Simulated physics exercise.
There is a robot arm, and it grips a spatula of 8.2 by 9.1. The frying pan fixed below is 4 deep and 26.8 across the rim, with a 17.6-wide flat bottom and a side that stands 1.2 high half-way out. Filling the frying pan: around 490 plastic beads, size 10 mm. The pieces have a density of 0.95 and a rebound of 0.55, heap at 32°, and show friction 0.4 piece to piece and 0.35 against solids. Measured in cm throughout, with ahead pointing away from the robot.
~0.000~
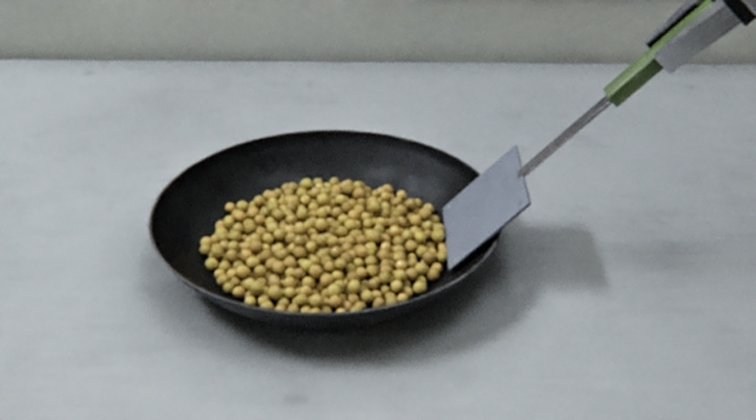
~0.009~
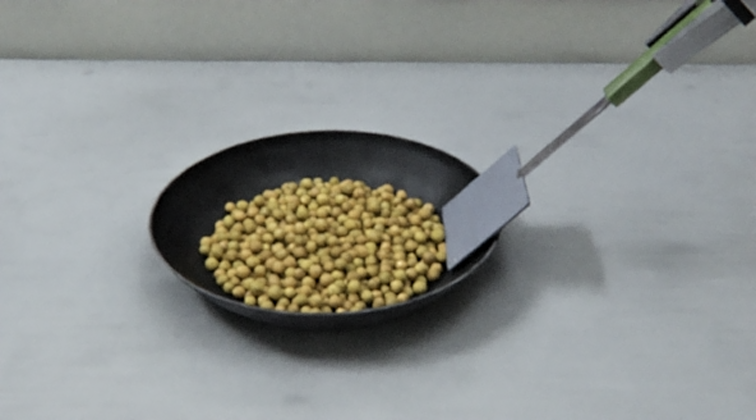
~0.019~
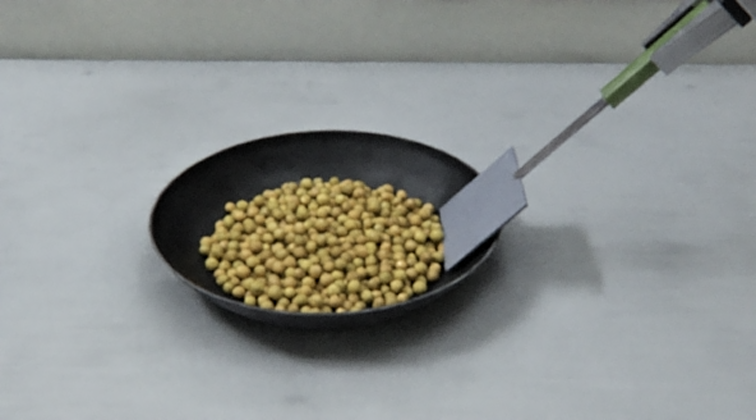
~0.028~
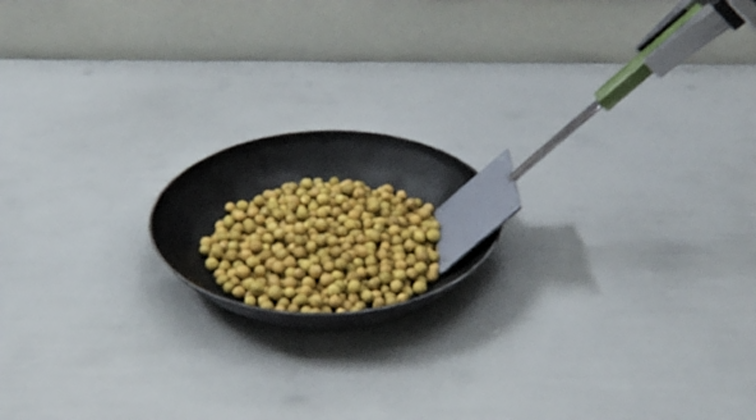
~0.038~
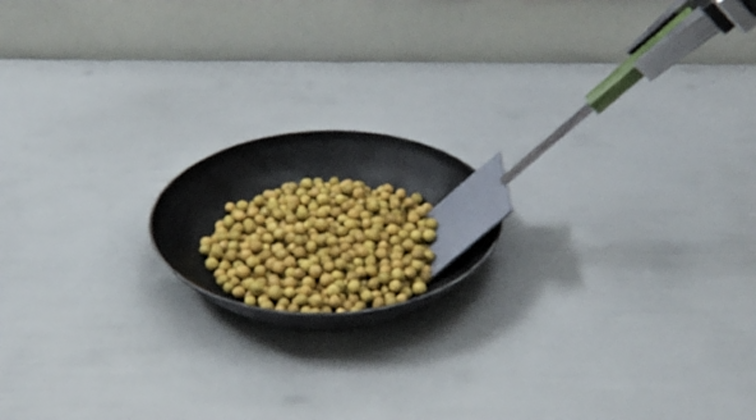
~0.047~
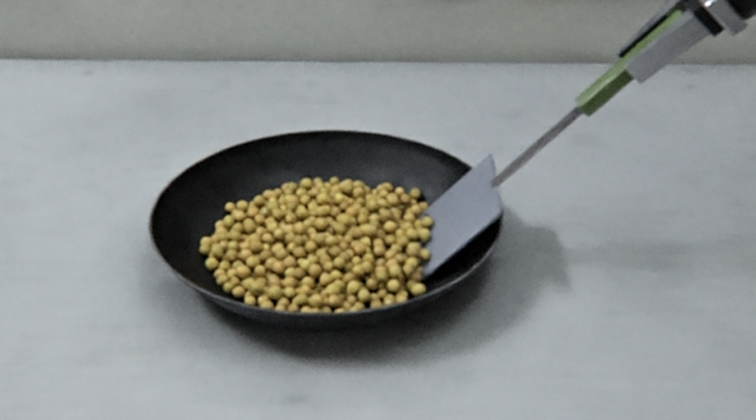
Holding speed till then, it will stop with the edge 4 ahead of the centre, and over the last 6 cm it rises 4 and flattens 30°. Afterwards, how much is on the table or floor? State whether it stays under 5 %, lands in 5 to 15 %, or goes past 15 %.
It stays under 5 %.
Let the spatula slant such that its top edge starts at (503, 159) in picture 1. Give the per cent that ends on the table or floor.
Roughly 0%.
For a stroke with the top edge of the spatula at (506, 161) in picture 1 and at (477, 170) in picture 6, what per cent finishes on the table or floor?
Around 0 per cent finishes there.
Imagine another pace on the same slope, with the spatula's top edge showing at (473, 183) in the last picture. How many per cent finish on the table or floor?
I'd say around 10 per cent.
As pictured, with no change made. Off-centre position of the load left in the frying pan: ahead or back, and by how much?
I'd put it at roughly 4.0 cm toward the front.
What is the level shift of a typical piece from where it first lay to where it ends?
Around 3 cm, measured level.
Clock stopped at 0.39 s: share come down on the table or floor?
Roughly 0 percent.
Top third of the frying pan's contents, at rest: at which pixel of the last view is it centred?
Pixel position: Approx. (249, 227).
After 0.10 s, sloping 47°, highest piece 7 above the table; 488 in the frying pan, 2 on the blade or in flight.
After 0.16 s, sloping 34°, highest piece 9 above the table; 488 in the frying pan, 2 on the blade or in flight.
After 0.39 s, sloping 17°, highest piece 5 above the table; 488 in the frying pan, 2 on the table or floor.
After 1.44 s, sloping 17°, highest piece 3 above the table; 488 in the frying pan, 2 on the table or floor.
At rest, 488 in the frying pan, 2 on the table or floor. That is 0 % on the table or floor.
